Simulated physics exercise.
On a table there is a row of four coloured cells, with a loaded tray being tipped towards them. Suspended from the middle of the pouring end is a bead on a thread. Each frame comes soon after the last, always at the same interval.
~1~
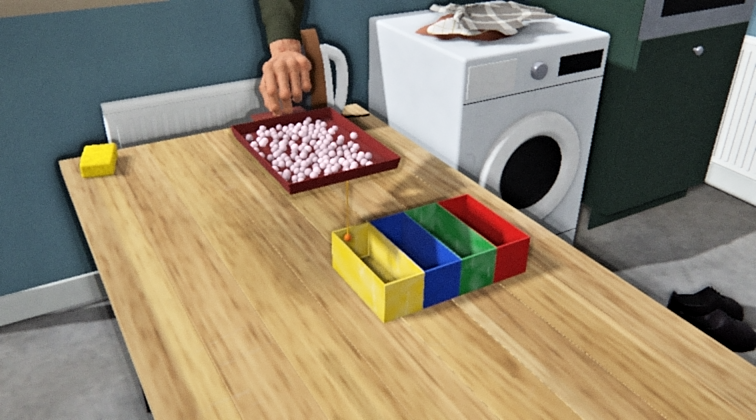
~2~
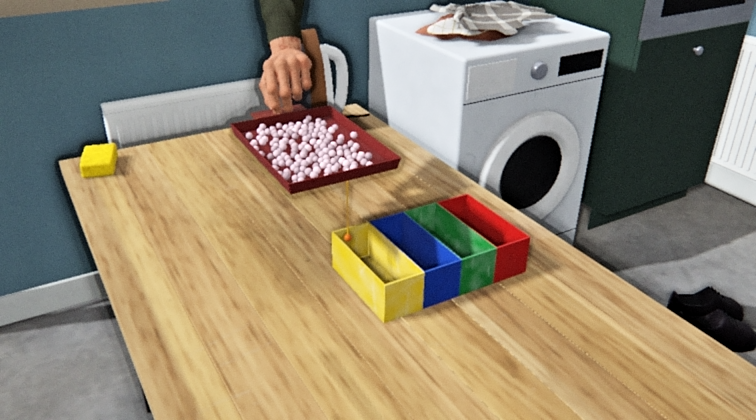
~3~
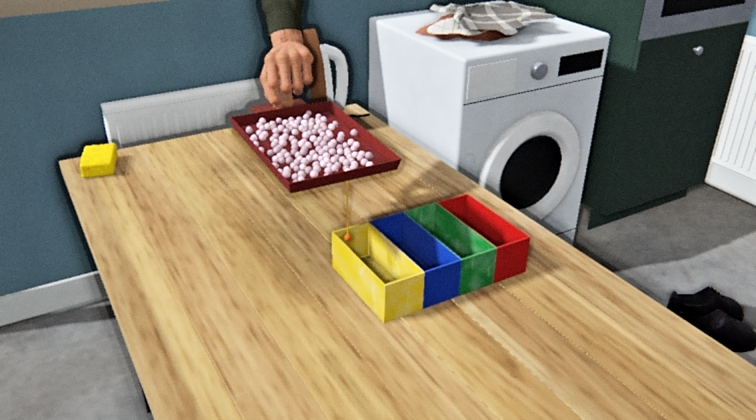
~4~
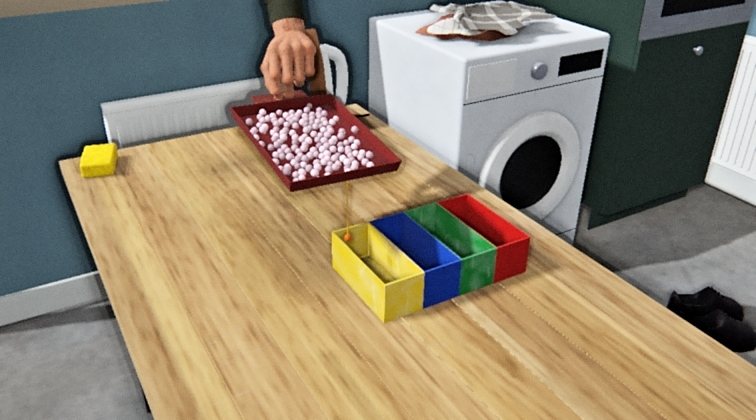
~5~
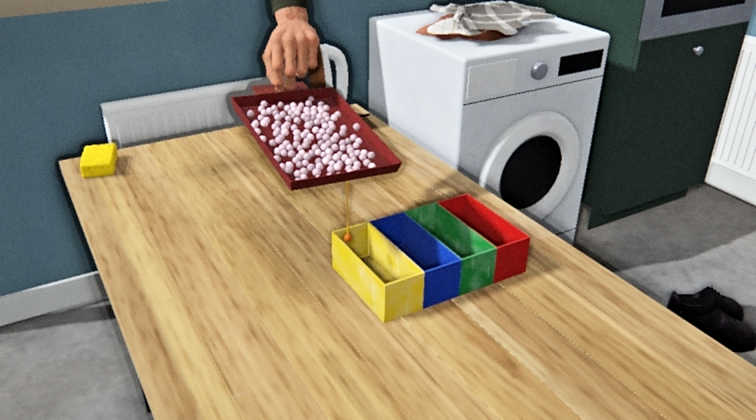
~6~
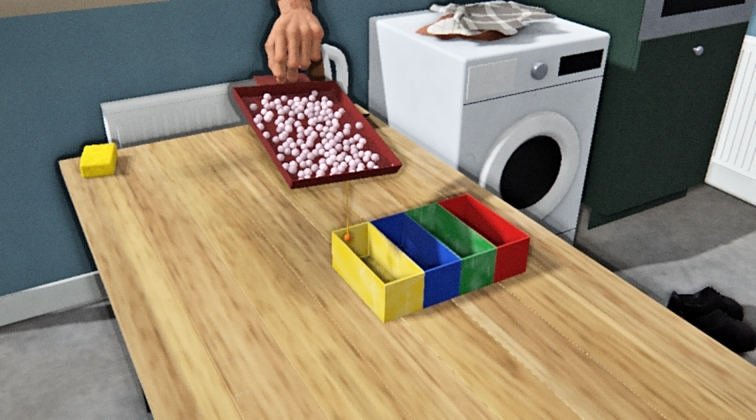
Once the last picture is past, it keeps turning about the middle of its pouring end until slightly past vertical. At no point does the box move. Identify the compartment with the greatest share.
Greatest share: Blue.
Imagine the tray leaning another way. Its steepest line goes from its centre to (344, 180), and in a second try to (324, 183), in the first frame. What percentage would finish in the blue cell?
I'd say roughly 10 percent with the first slope, 0 percent with the other.
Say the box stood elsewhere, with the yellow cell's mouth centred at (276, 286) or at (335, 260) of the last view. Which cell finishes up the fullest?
First place: The red one; second place: That green cell.
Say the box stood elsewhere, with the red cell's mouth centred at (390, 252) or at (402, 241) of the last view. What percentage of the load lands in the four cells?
Roughly 50% on the first try and 90% on the second.
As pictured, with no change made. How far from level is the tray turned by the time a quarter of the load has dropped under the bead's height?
About 85° of tilt.
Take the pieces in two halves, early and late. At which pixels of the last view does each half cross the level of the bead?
Starting near (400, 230), moving on to near (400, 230).
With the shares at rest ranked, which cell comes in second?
Second position is held by the yellow one.
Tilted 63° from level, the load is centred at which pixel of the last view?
In the last view, the load is centred close to (367, 156).
Shortly afterwards, tray tipped steeply; all but a few on the tray; a little in the blue cell; only a few falling or outside the box.
Next, tray tipped past a quarter turn; only a few on the tray; near half in the blue cell; near a third in the yellow cell; only a few in the green cell; only a few in the red cell; a little falling or outside the box.
Some moments later, tray tipped past a quarter turn; near two thirds in the blue cell; near a third in the yellow cell; only a few in the green cell; only a few in the red cell; only a few falling or outside the box.
In the end, tray tipped past a quarter turn; near two thirds in the blue cell; near a third in the yellow cell; only a few in the green cell; only a few in the red cell; only a few outside the box.
